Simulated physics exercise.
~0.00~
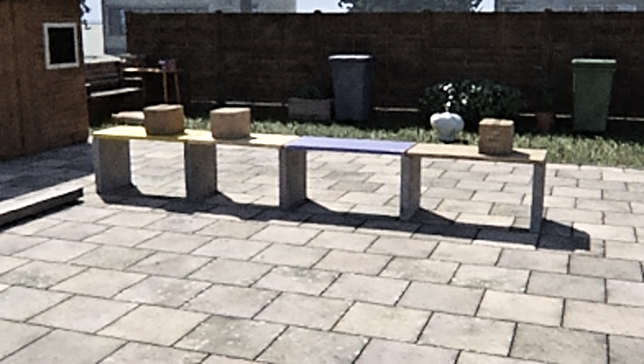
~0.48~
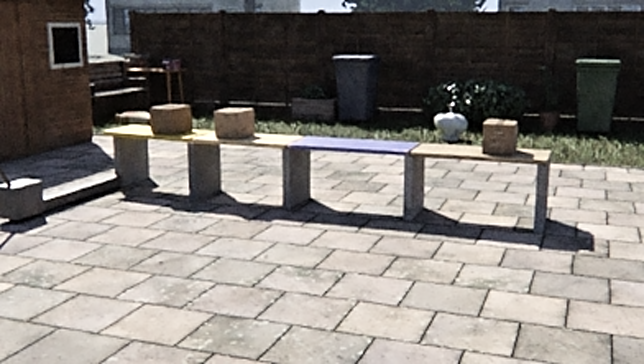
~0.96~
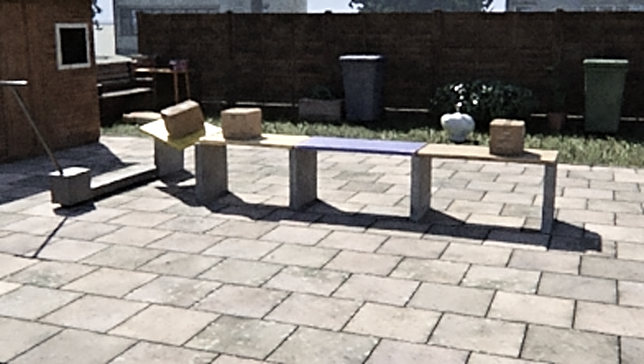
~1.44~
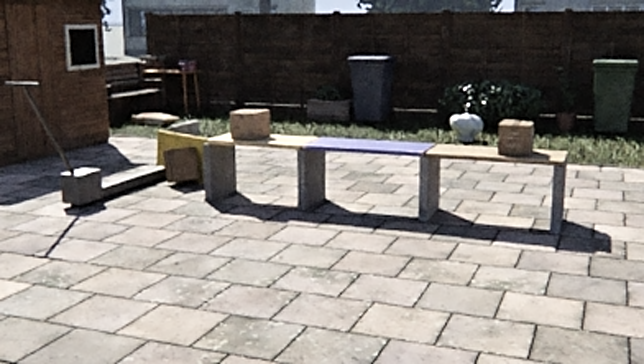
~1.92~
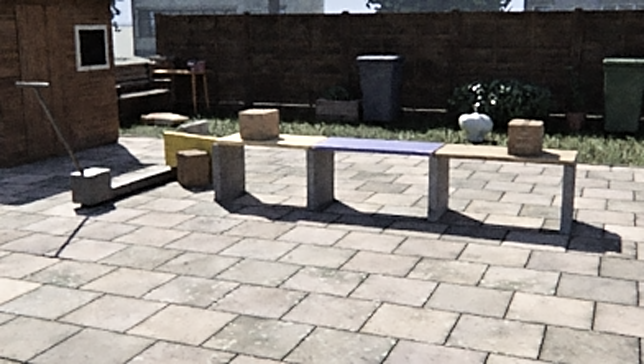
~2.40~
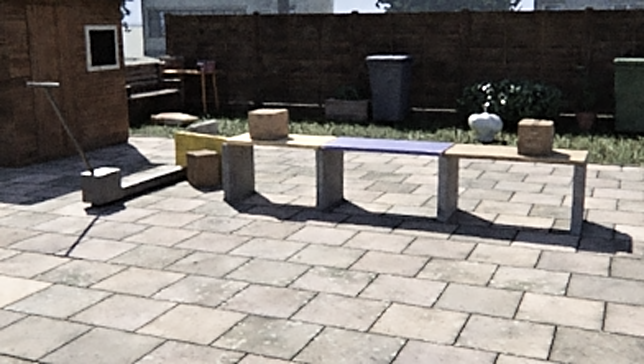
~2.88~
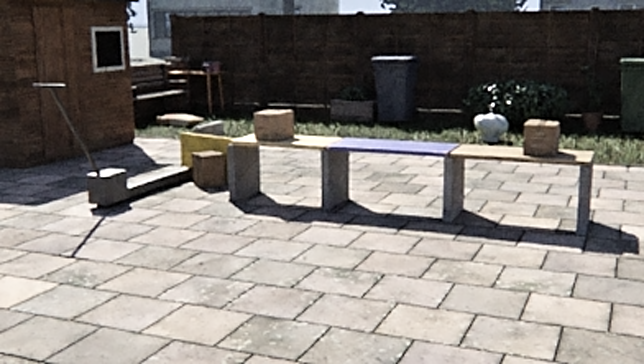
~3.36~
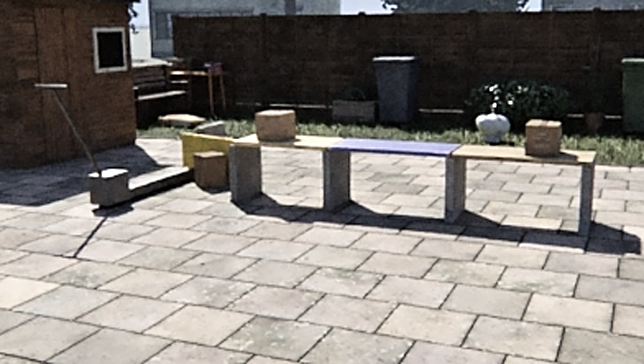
A narrow floor jack slides in from the left across a sunlit paved patio, seen from slightly above, toward a low row of boards resting on upright grey blocks. The row has a yellow board at the left end and a blue one near the middle, with brown cartons and a white pot on top, before a dark fence, bins and a wooden shed. The yellow board tilts leftward with its carton, then drops and ends on its side. The carton lands on the paving beside it. The jack stops, and the blue board and the rest stay standing.
